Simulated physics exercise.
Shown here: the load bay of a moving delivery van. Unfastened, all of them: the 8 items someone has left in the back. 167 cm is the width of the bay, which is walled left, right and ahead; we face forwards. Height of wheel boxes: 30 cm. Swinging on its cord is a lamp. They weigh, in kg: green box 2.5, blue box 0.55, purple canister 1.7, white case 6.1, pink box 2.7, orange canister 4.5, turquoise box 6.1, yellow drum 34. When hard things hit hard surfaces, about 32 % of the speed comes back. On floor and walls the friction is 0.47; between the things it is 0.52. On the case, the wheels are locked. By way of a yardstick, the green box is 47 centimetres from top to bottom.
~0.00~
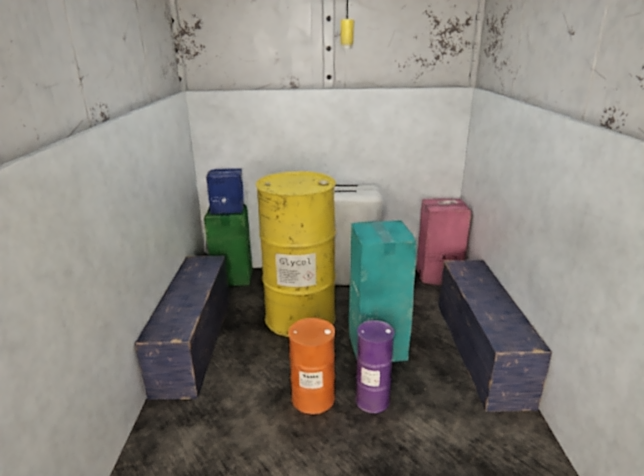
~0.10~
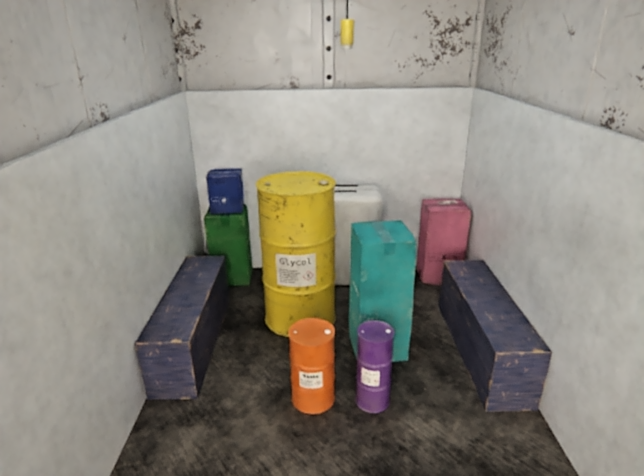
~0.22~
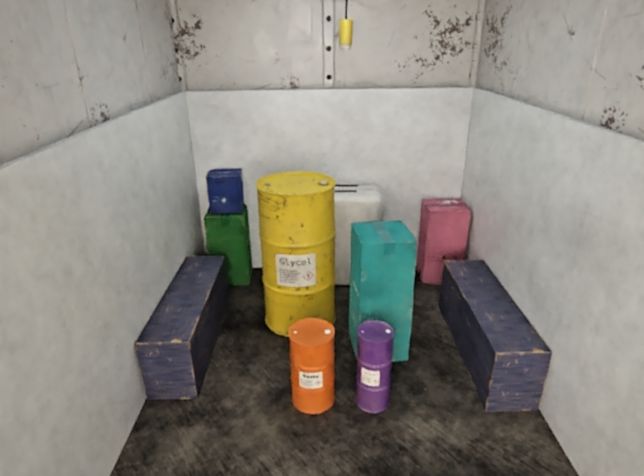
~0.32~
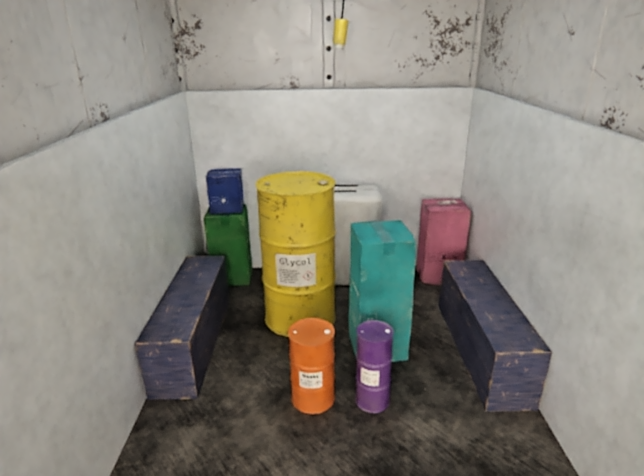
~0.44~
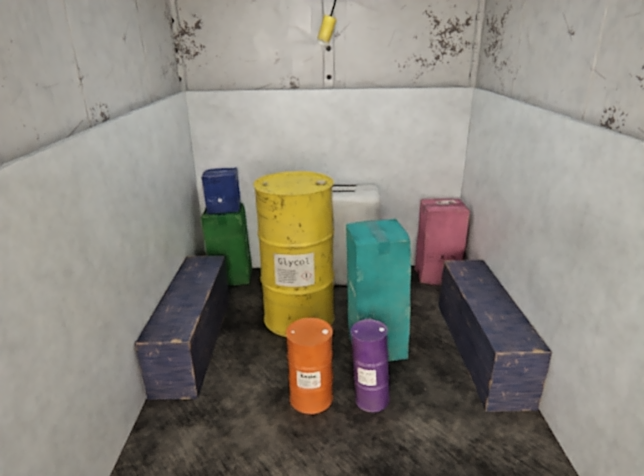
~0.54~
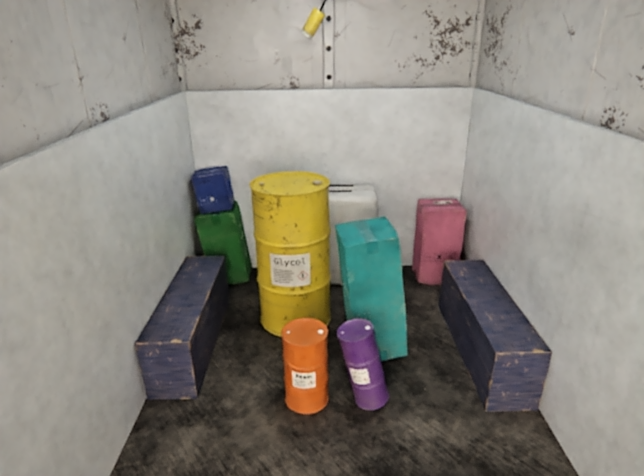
To begin with, colourful boxes and drums stand still in a van's load bay, a yellow lamp hanging straight above them. The lamp then swings to the left, and the turquoise box, the purple and orange canisters, the yellow drum and the stacked blue and green boxes lean left.
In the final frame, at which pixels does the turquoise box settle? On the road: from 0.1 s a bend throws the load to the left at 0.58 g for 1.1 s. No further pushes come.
The turquoise box settles near (279, 344).
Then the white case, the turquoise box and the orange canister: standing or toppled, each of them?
Final state - white case: Remains on its base; turquoise box: Goes over; orange canister: Goes over.
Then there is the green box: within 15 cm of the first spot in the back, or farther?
The green box stays put.
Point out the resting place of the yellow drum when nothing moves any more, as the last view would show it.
Look near (256, 254) and you'll find it.
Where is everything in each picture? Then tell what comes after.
Smooth; turquoise box (380, 293); green box (230, 245), in the first frame.
Smooth; purple canister (374, 367), in the second frame.
Load feels 0.28 g left; pink box (442, 242); orange canister (313, 365), in the third frame.
Load feels 0.51 g left; yellow drum (298, 254); green box (230, 245), in the fourth frame.
Load feels 0.58 g left; purple canister (371, 366) leaning 4°; blue box (222, 190) slid 2 cm, in the fifth frame.
Load feels 0.58 g left; turquoise box (372, 291) leaning 7°, in the sixth frame.
After 0.84 s, load feels 0.58 g left; turquoise box leaning 52° near (315, 303); purple canister leaning 43°; orange canister leaning 22°.
After 1.14 s, load feels 0.15 g left; turquoise box on its side near (280, 343); purple canister on its side; orange canister on its side.
At rest (3.4 s), tipped over in the back, purple canister, orange canister and turquoise box; not toppled but over 15 cm from the start, white case, pink box and yellow drum; the other 2 in place, give or take 15 cm. Seen from the same camera at the end, turquoise box near (279, 344).
